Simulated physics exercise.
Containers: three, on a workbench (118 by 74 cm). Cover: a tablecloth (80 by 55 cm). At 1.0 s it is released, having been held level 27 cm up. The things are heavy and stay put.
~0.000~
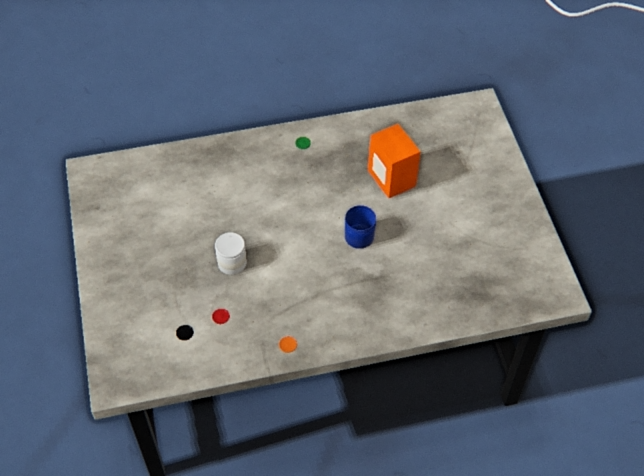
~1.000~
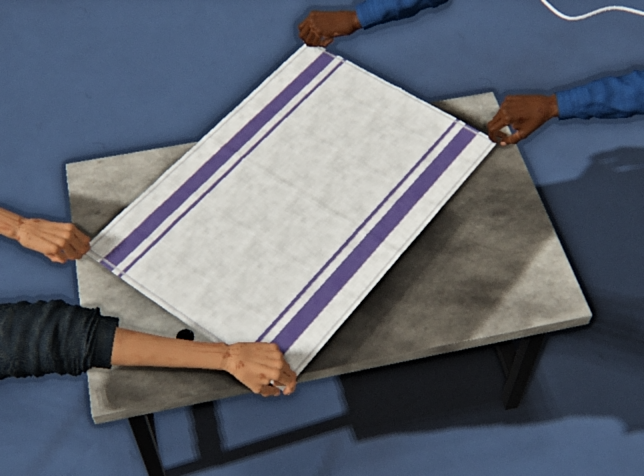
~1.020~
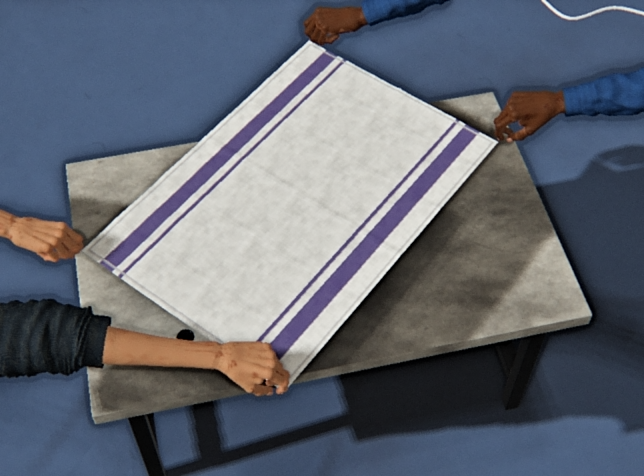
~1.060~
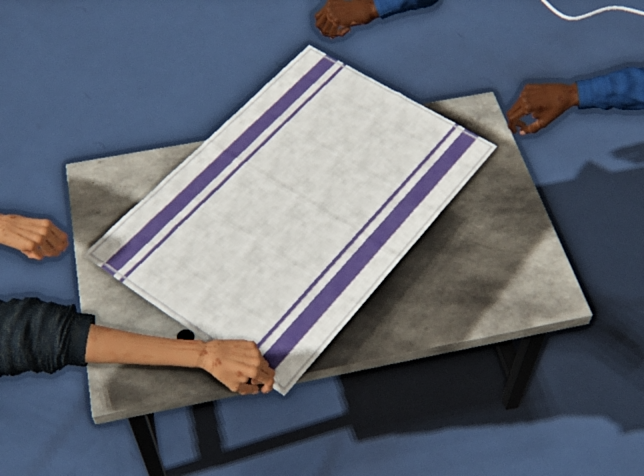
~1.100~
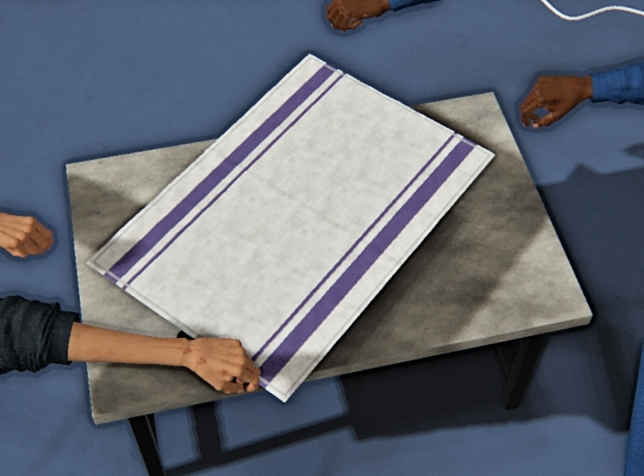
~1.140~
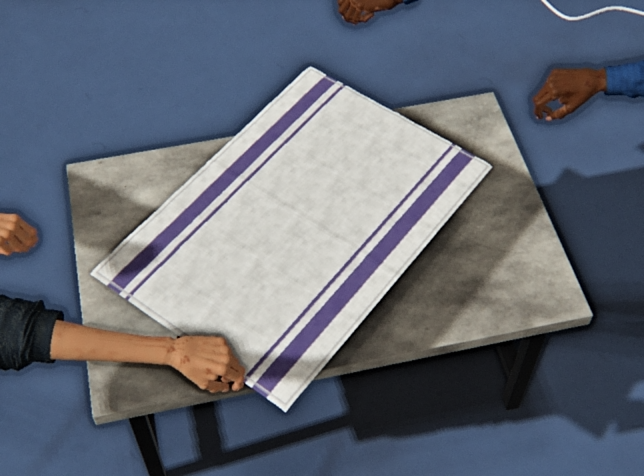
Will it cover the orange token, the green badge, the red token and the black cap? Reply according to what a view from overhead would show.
In order: The orange token ends under the cloth; the green badge ends under the cloth; the red token gets covered; the black cap vanishes under it.
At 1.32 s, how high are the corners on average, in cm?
On average the corners sit about 0 cm above the surface.
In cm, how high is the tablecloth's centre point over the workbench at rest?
The middle settles about 3 cm high.
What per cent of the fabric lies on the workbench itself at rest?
35 %.
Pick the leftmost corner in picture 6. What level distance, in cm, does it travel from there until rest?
Roughly 4 centimetres.
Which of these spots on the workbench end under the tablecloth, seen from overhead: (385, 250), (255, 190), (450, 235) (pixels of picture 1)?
Check, spot by spot: Overlapped / overlapped / clear.
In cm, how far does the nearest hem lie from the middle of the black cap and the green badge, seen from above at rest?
Roughly 5 cm, then 3 cm.
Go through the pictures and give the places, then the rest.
In the first frame, shows, orange token (288, 344); green badge (303, 142); red token (221, 316); black cap (185, 332); white tin (230, 244), 8 cm tall; orange carton (395, 143), 14 cm tall; blue cup (361, 218), 8 cm tall.
In the second frame, shows, tablecloth corners (284, 391) (82, 250) (309, 41) (497, 142); highest point 27 cm, lowest 27 cm.
In the third frame, shows, tablecloth corners (284, 392) (82, 251); highest point 27 cm, lowest 27 cm.
In the fourth frame, shows, tablecloth corners (284, 395) (84, 255); highest point 25 cm, lowest 25 cm.
In the fifth frame, shows, tablecloth corners (285, 402) (87, 263); highest point 22 cm, lowest 22 cm.
In the sixth frame, shows, tablecloth corners (286, 412) (91, 274) (310, 68) (492, 167); highest point 19 cm, lowest 18 cm.
At 1.3 s, 30 % of it is down, spanning 82 by 79 cm, above orange token, black cap, red token, green badge.
At 1.5 s, 35 % of it is down, spanning 85 by 77 cm, above orange token, black cap, red token, green badge.
At 1.7 s, 35 % of it is down, spanning 85 by 85 cm, above orange token, black cap, red token, green badge.
At 1.9 s, 35 % of it is down, spanning 84 by 75 cm, above orange token, black cap, red token, green badge.
At 2.7 s, 35 % of it is down, spanning 85 by 81 cm, above orange token, black cap, red token, green badge.
